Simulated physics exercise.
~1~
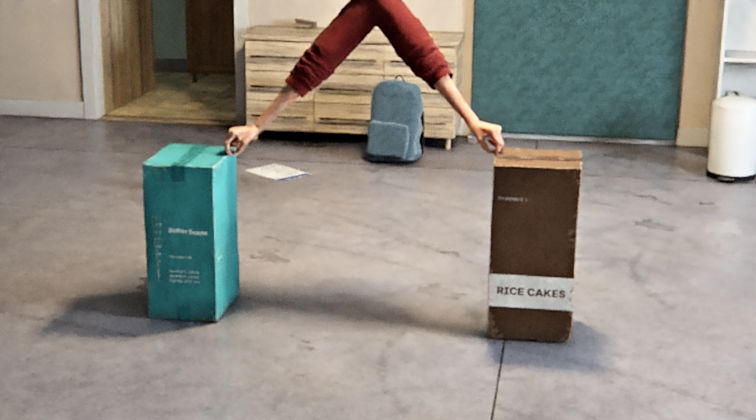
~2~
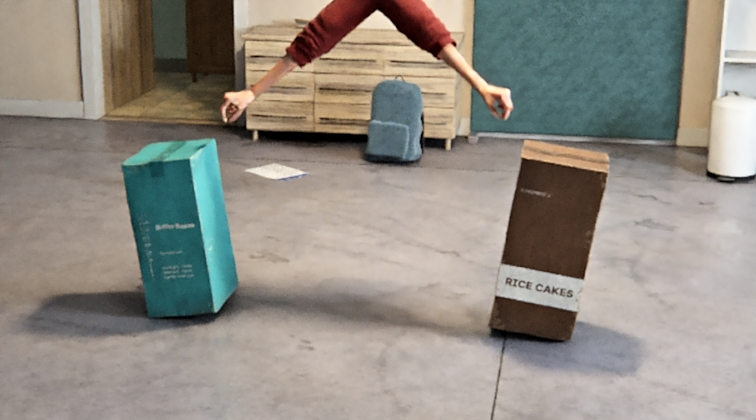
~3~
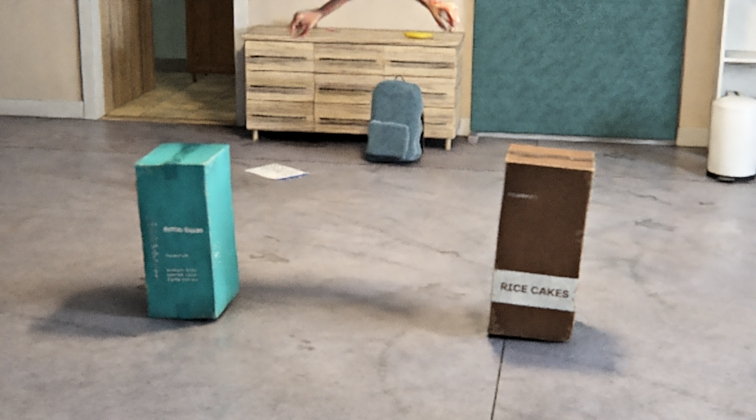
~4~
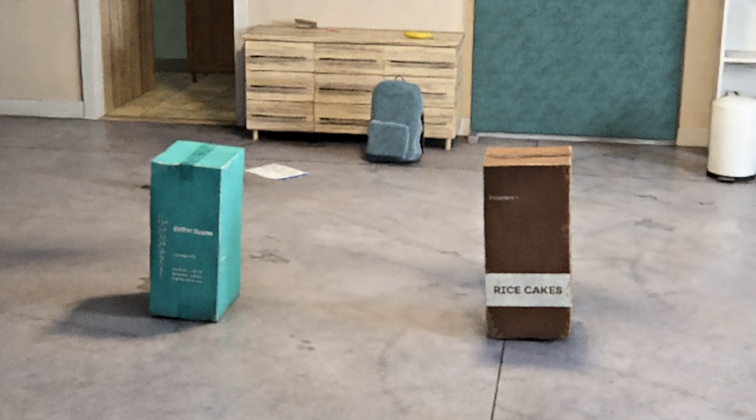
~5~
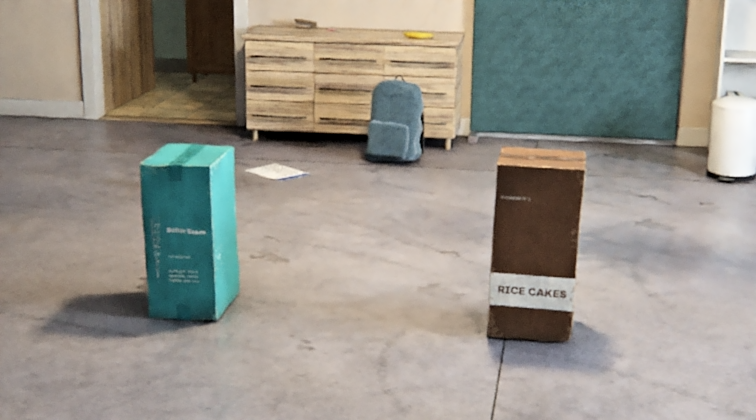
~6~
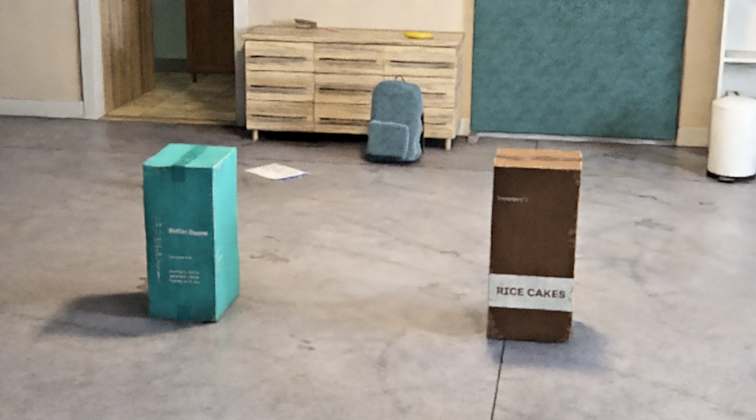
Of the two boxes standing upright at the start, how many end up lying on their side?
None of them do. Both the turquoise box and the brown box are standing upright at the end.
A brown box labelled rice cakes and a turquoise box tilted away from each other as two hands pushed their tops and let go, then both rocked back, wobbled a little and settled upright on the floor.
